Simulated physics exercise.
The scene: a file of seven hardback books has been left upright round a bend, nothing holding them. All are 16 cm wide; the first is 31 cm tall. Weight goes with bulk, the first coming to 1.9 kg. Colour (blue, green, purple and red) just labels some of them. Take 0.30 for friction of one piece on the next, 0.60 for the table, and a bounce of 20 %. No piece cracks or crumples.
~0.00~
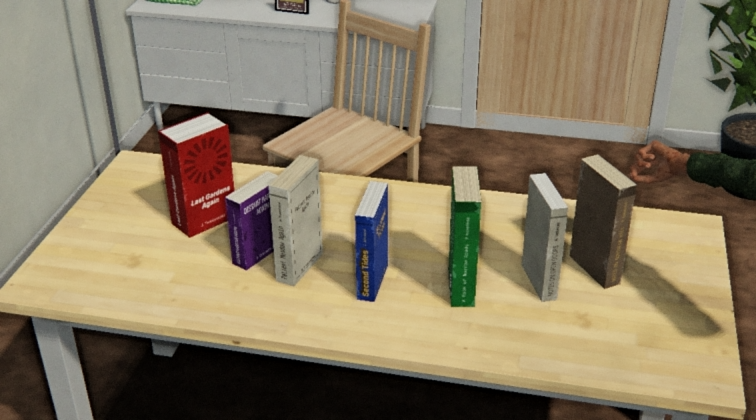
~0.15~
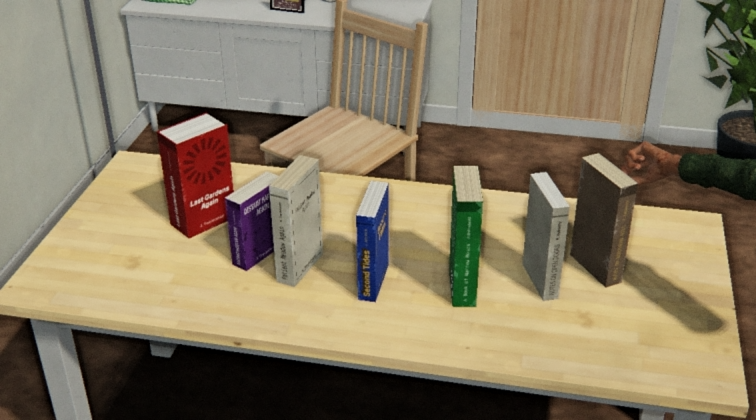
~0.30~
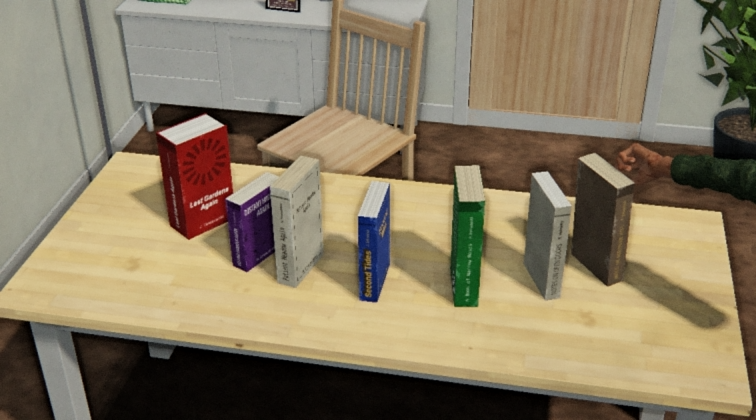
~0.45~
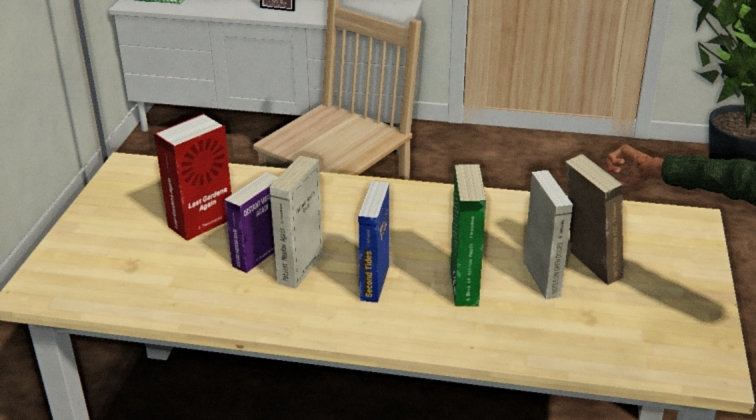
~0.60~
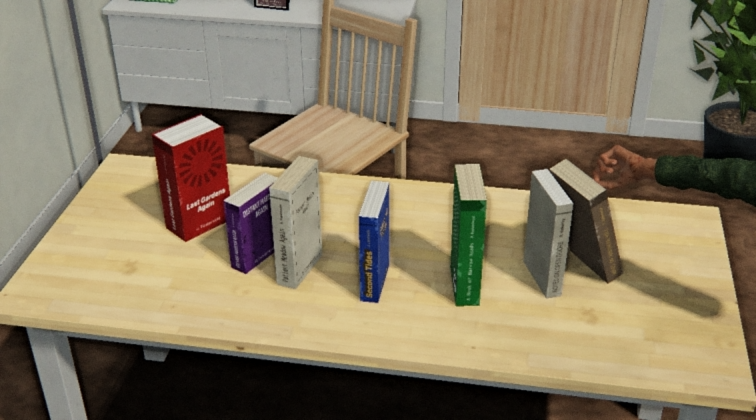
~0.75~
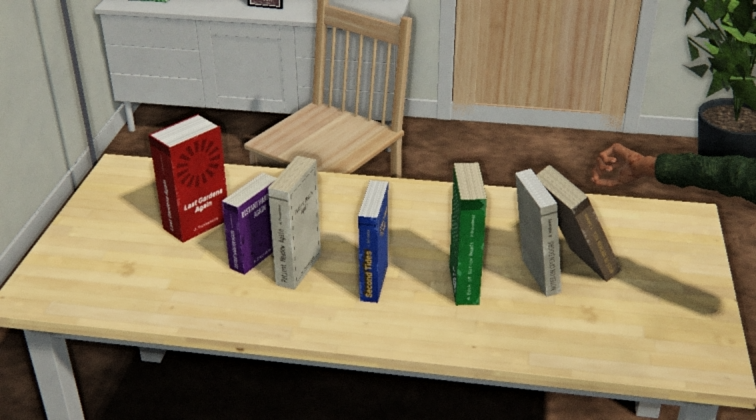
A hand reaches in from the right and pushes the brown book at the end of a curved row of seven upright books; it tilts left against the light grey book, which begins leaning slightly as the hand stays back.
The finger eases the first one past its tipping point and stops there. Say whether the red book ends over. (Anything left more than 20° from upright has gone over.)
That book keeps its feet.
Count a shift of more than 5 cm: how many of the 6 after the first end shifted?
5.
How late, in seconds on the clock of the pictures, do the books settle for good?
At about 2.0 s.
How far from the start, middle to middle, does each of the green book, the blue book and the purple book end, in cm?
Moved: Green 20, blue 10, purple 10.
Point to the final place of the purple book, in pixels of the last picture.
At about (220, 235).
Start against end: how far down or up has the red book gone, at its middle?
It ends some 0 cm lower.
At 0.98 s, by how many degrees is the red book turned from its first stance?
Some 0°.
Around 0.98 s, 1 of the 6 other books over; red book unmoved; green book tipped 9°.
Around 1.22 s, 3 of the 6 other books over; red book unmoved; green book tipped 57°.
Around 1.48 s, 5 of the 6 other books over; red book unmoved; green book tipped 75°.
Finally (2.2 s), 5 of the 6 other books over; red book displaced 42 mm; purple book lying flat; green book tipped 75°. One left standing. Seen by the last camera, middles, red book near (183, 173), purple book near (220, 235).
